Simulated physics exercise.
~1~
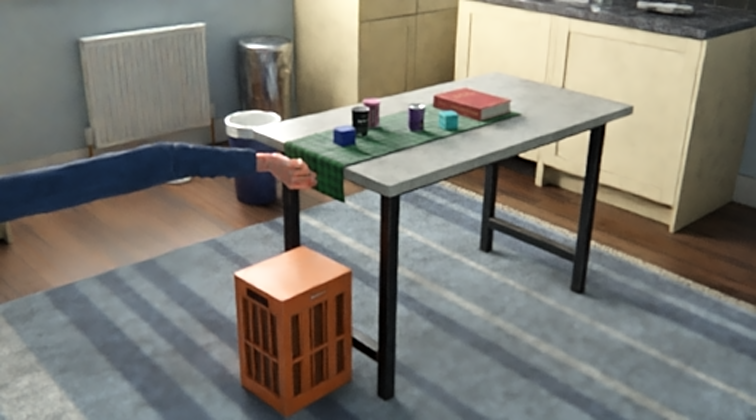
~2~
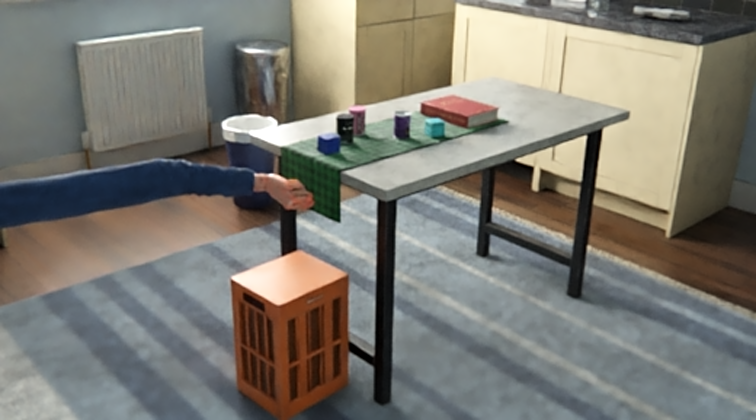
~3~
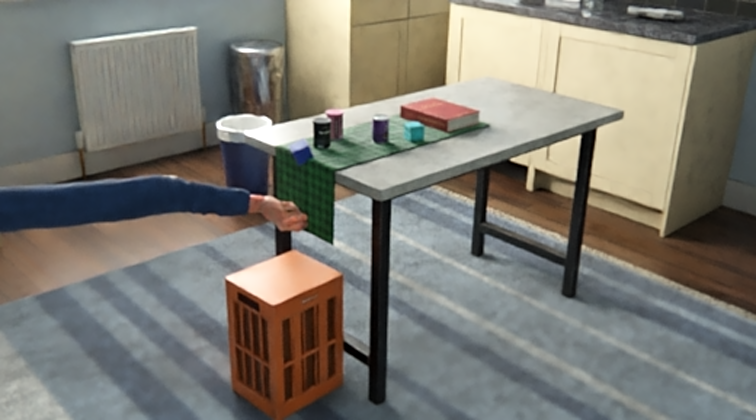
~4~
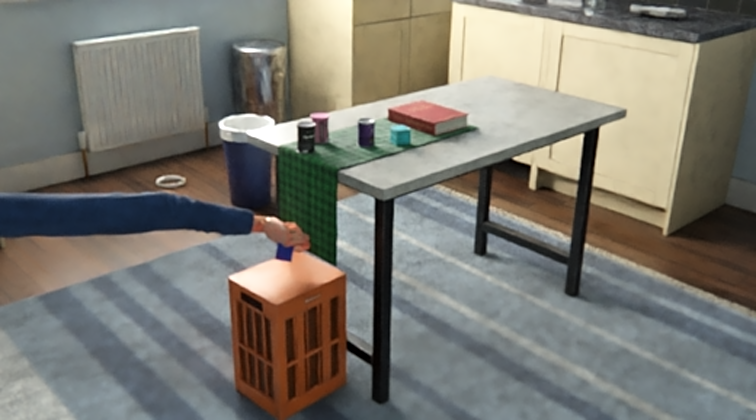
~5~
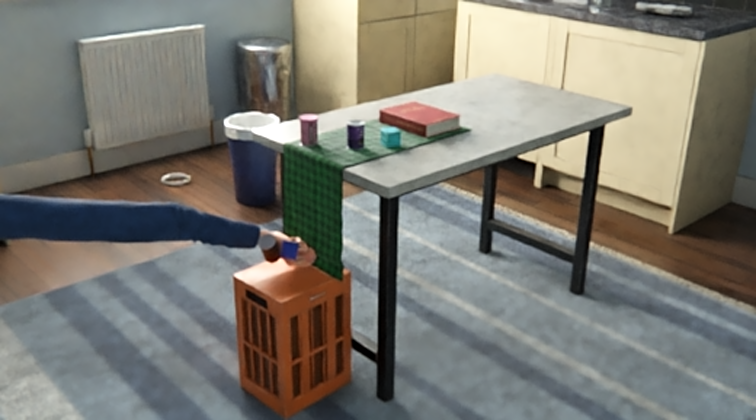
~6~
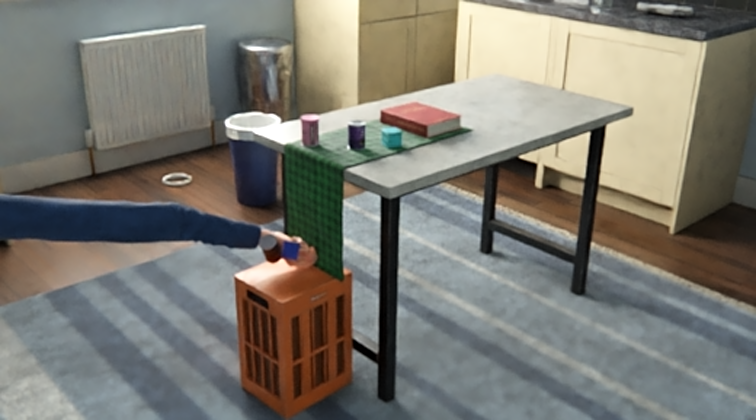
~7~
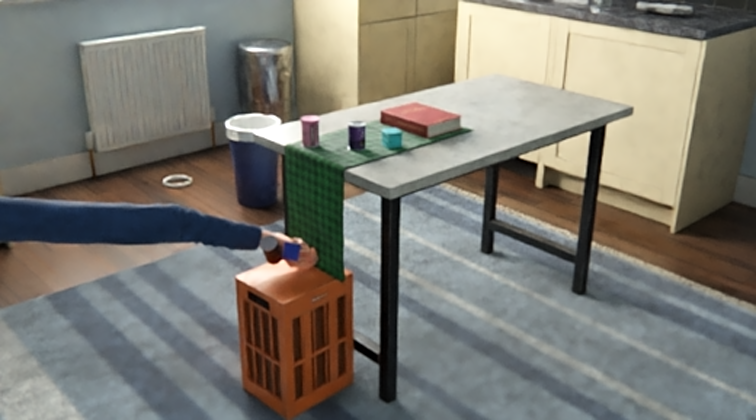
Hand drawing a green runner down off a grey table, blue cube then black can dropping onto an orange crate.
